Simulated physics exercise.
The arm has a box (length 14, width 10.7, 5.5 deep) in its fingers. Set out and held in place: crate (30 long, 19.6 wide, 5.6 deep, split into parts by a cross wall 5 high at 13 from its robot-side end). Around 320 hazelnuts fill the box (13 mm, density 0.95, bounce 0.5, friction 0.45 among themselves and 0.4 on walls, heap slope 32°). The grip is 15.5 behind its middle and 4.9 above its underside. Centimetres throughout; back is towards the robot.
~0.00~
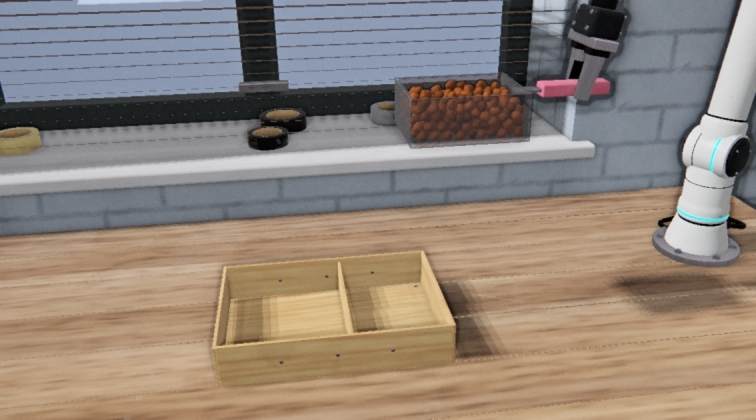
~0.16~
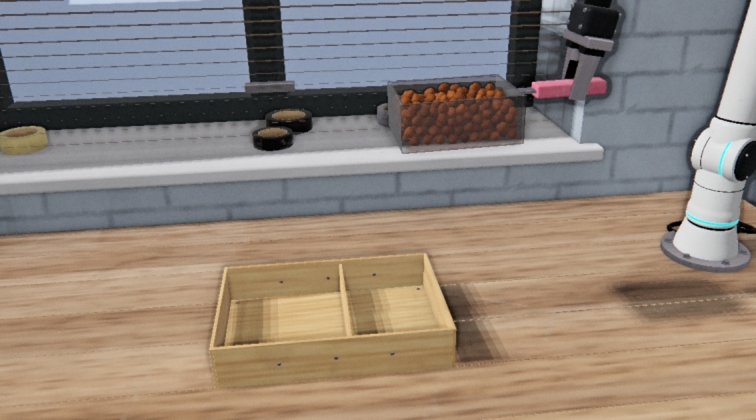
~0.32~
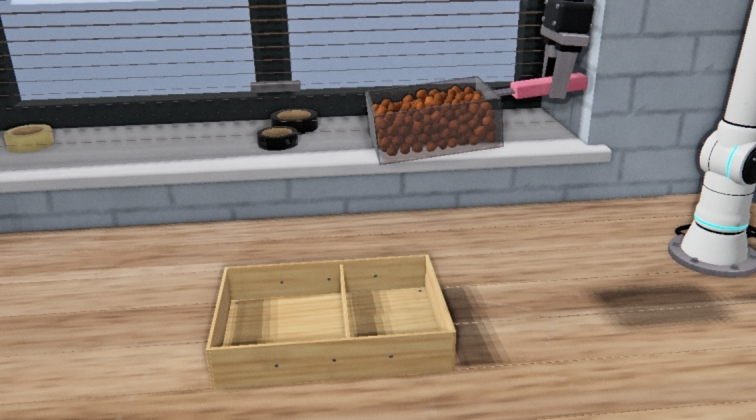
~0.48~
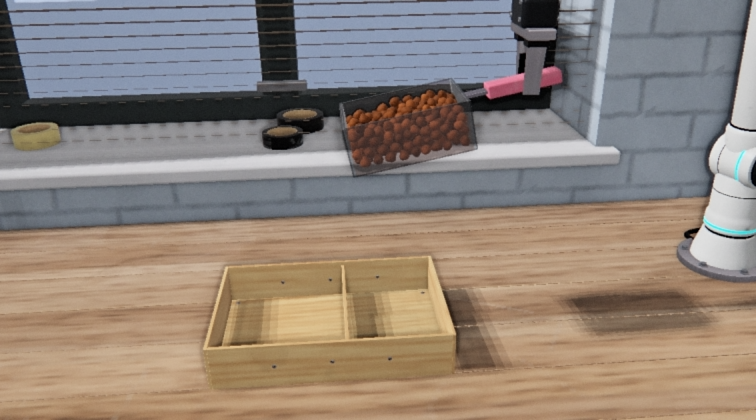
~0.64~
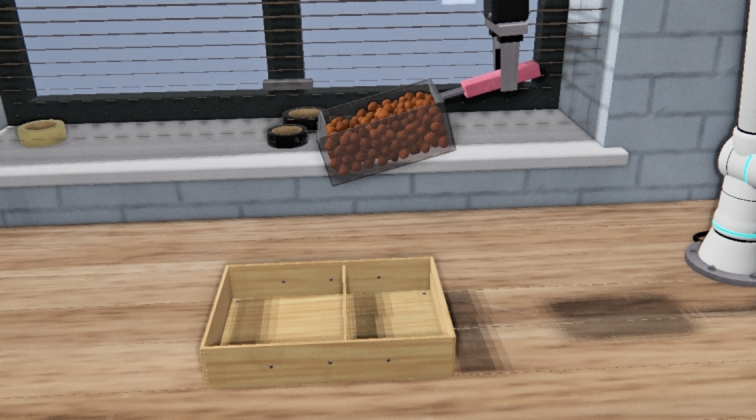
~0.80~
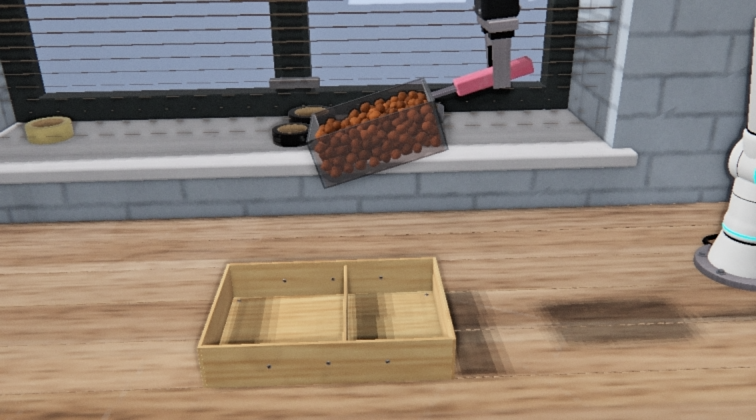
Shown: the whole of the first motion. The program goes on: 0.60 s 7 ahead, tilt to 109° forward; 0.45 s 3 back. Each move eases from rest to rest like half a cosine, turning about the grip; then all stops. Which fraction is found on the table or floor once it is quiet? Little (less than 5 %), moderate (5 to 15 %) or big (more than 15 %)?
A big share, more than 15 %, ends on the table or floor.
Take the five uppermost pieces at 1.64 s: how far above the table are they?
About 16 cm.
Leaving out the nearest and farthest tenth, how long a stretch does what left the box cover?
Some 22 cm.
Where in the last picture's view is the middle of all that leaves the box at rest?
Near (459, 328).
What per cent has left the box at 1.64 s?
Near 80 per cent so far.
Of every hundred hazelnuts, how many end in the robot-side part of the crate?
Roughly 35 per cent.
After 1.22 s, tilted 90° forward, highest piece 26 above the table; 296 in the box, 15 in the robot-side part, 7 in flight or on a rim.
After 1.64 s, tilted 109° forward, highest piece 17 above the table; 108 in the robot-side part, 101 on the table or floor, 64 in the box, 45 in flight or on a rim.
After 2.05 s, tilted 109° forward, highest piece 7 above the table; 206 on the table or floor, 111 in the robot-side part, 1 in flight or on a rim.
After 3.10 s, tilted 109° forward, highest piece 7 above the table; 207 on the table or floor, 111 in the robot-side part.
In the end, 207 on the table or floor, 111 in the robot-side part. That is 65 % on the table or floor.
